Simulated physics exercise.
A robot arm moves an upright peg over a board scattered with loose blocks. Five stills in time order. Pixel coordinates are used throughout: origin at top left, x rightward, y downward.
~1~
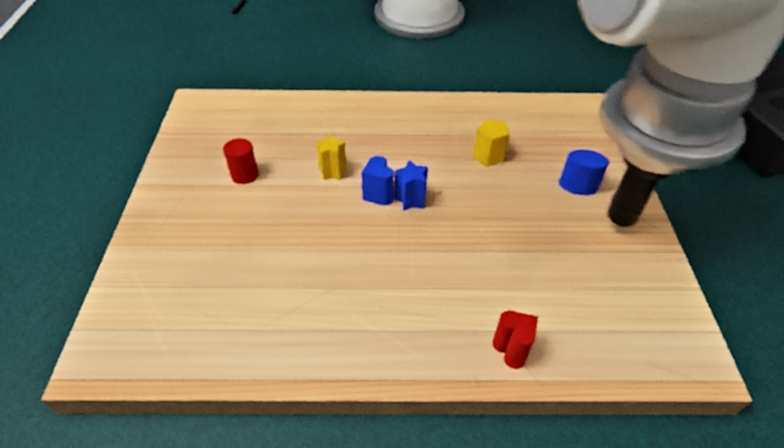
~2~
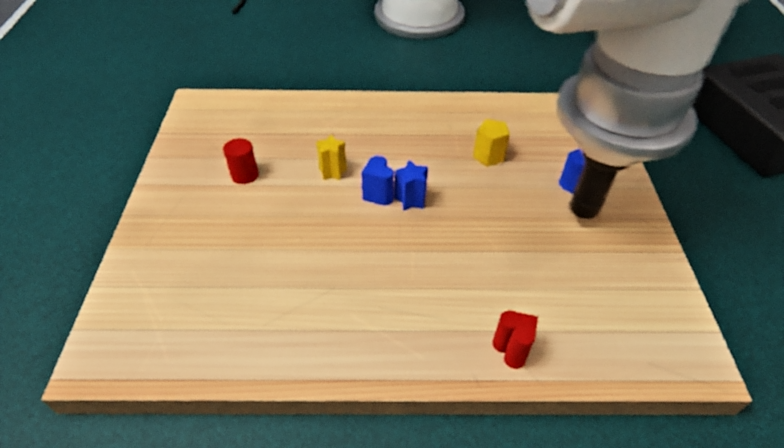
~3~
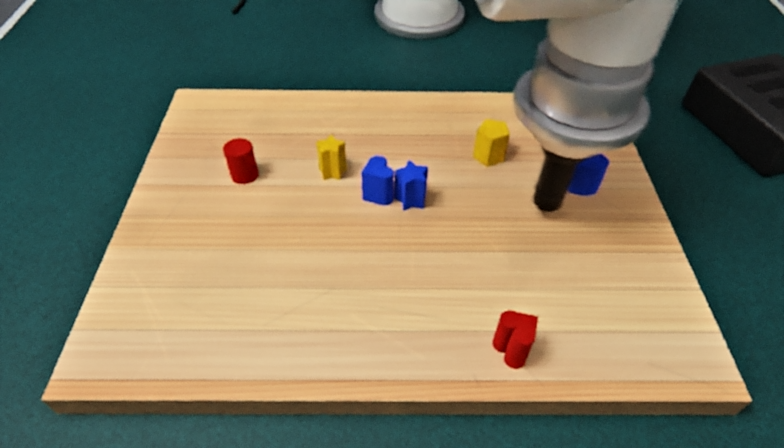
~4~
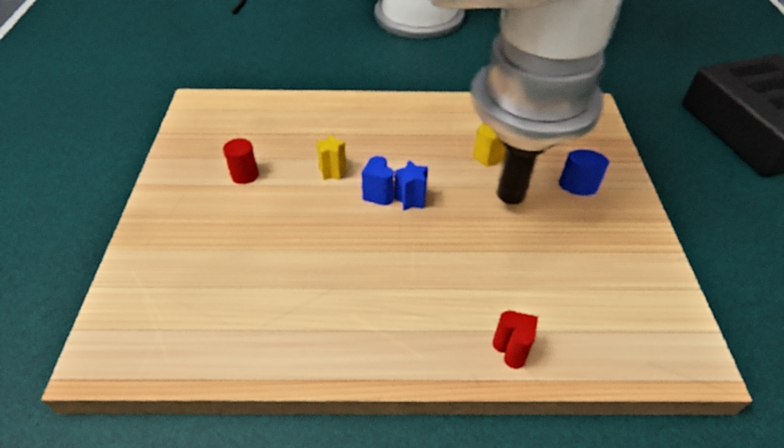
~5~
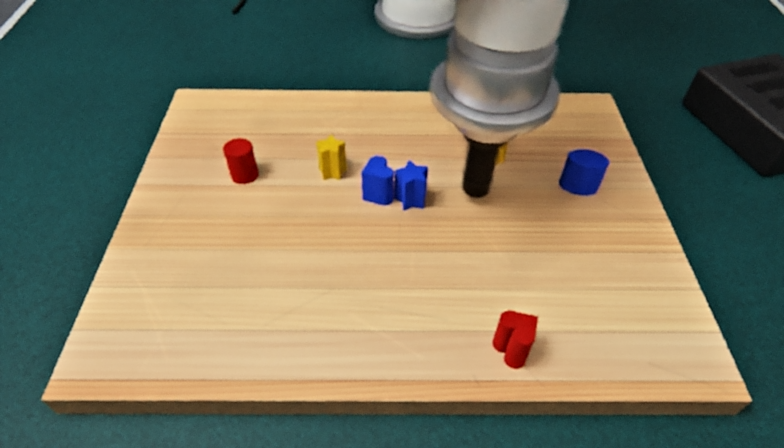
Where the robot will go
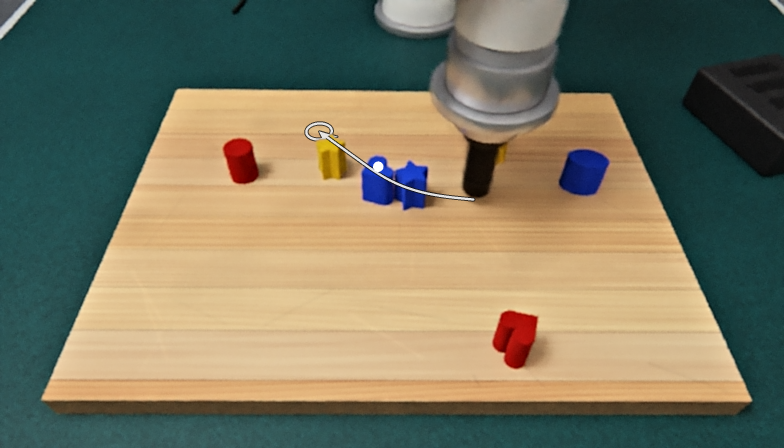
A robot arm holding a dark upright peg glides steadily leftward over a pale wooden board on a green surface, seen from above by a still camera. Across the board's far half sit a red cylinder, a yellow star, two adjoining blue blocks, a yellow block and a blue cylinder, with a red block near the front. The peg passes before the blue cylinder, then the right-hand yellow block, while every block stays still.
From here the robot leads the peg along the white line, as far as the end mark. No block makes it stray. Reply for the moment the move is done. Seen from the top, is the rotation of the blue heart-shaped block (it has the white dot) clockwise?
Yes, that is how it ends up.
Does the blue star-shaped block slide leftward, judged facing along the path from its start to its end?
Final answer: Yes.
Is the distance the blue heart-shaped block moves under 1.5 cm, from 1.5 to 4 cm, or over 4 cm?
Medium: 1.5 to 4 cm.
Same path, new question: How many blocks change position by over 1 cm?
2.
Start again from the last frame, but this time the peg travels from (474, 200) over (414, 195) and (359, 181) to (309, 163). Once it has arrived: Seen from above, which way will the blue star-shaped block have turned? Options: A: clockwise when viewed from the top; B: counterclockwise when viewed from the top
Option B.
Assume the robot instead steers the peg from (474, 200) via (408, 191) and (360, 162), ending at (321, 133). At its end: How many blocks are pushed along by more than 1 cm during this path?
Displaced: Two.
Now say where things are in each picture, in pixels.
In the first picture, peg tip at (621, 217); block tops, yellow star-shaped block at (330, 144); blue heart-shaped block at (378, 167); blue star-shaped block at (413, 171).
In the second picture, peg at (584, 209); blocks unchanged.
In the third picture, peg at (547, 202); blocks unchanged.
In the fourth picture, peg at (511, 195); blocks unchanged.
In the fifth picture, peg at (476, 189); yellow star-shaped block at (330, 144); blue heart-shaped block at (378, 167); blue star-shaped block at (413, 171).
Path on the board, from (474, 200) by way of (409, 188) and (359, 160) to (319, 131); the dot is on the blue heart-shaped block.
What follows on the original path. One third of the way, peg at (408, 177); blue heart-shaped block at (363, 169), turned 15° clockwise; blue star-shaped block at (390, 172), turned 55° anticlockwise.
Two thirds of the way, peg at (358, 148); blue heart-shaped block at (360, 170), turned 25° clockwise; blue star-shaped block at (386, 171), turned 80° anticlockwise.
At the end, peg at (318, 120); yellow star-shaped block in place; blue heart-shaped block at (360, 170), turned 25° clockwise; blue star-shaped block at (386, 171), turned 80° anticlockwise.
